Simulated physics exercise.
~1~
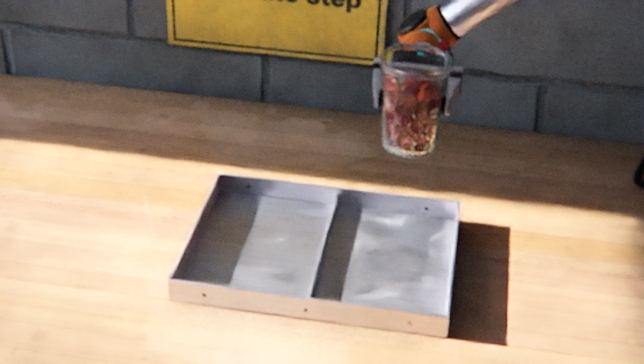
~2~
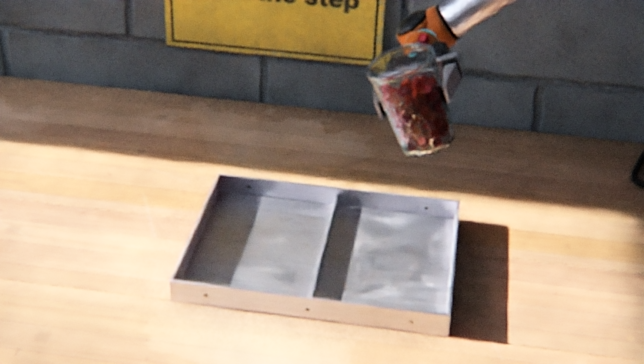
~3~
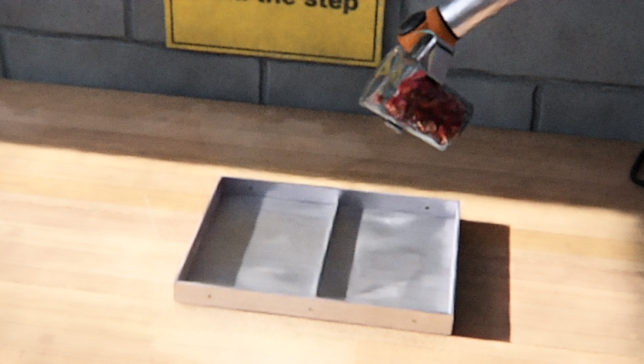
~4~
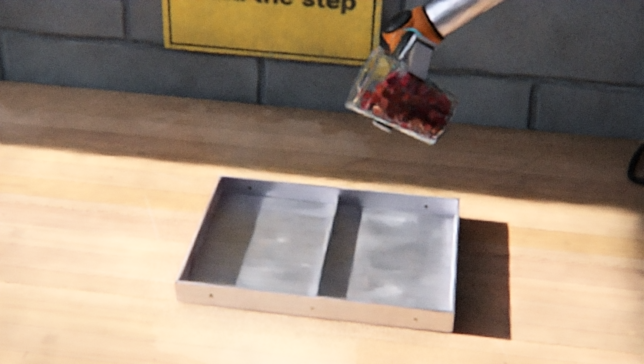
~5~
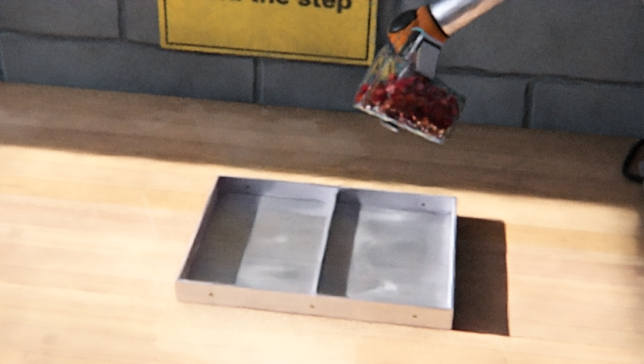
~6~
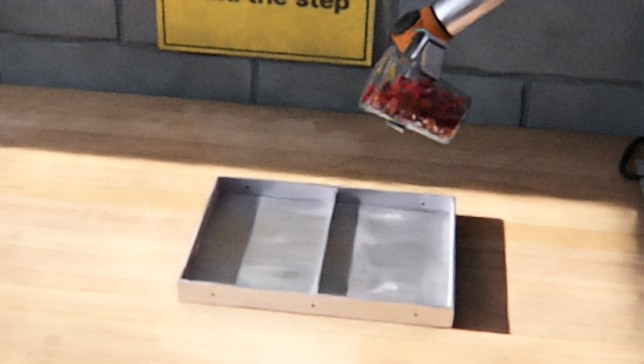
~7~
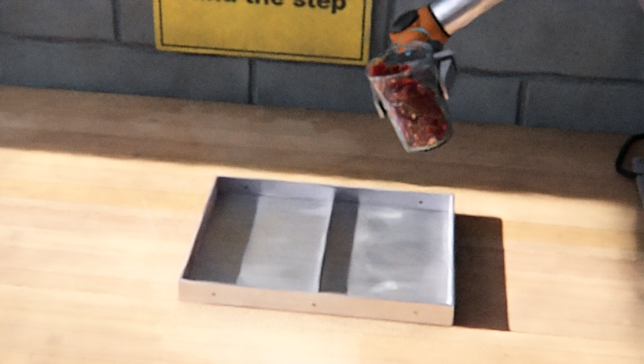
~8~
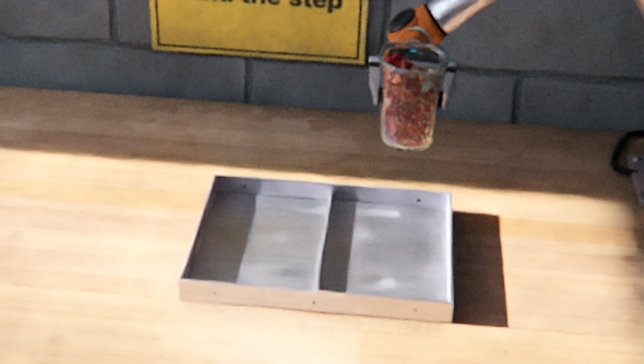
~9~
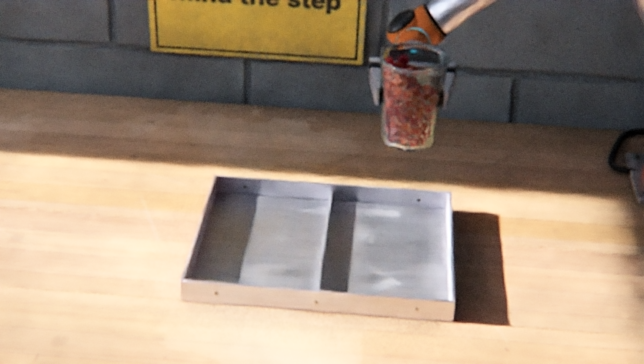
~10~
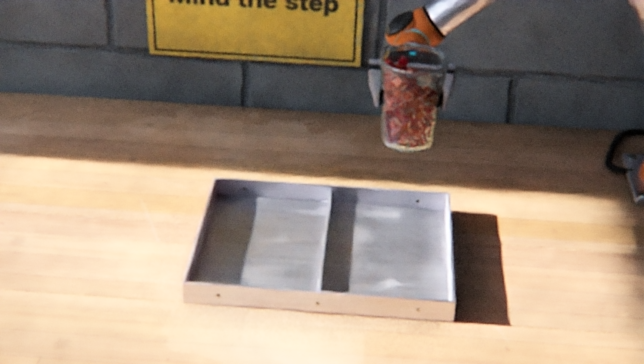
On a wooden worktop by a grey brick wall, a robot arm tipping a tumbler of red dice sideways, then righting it, nothing spilled.
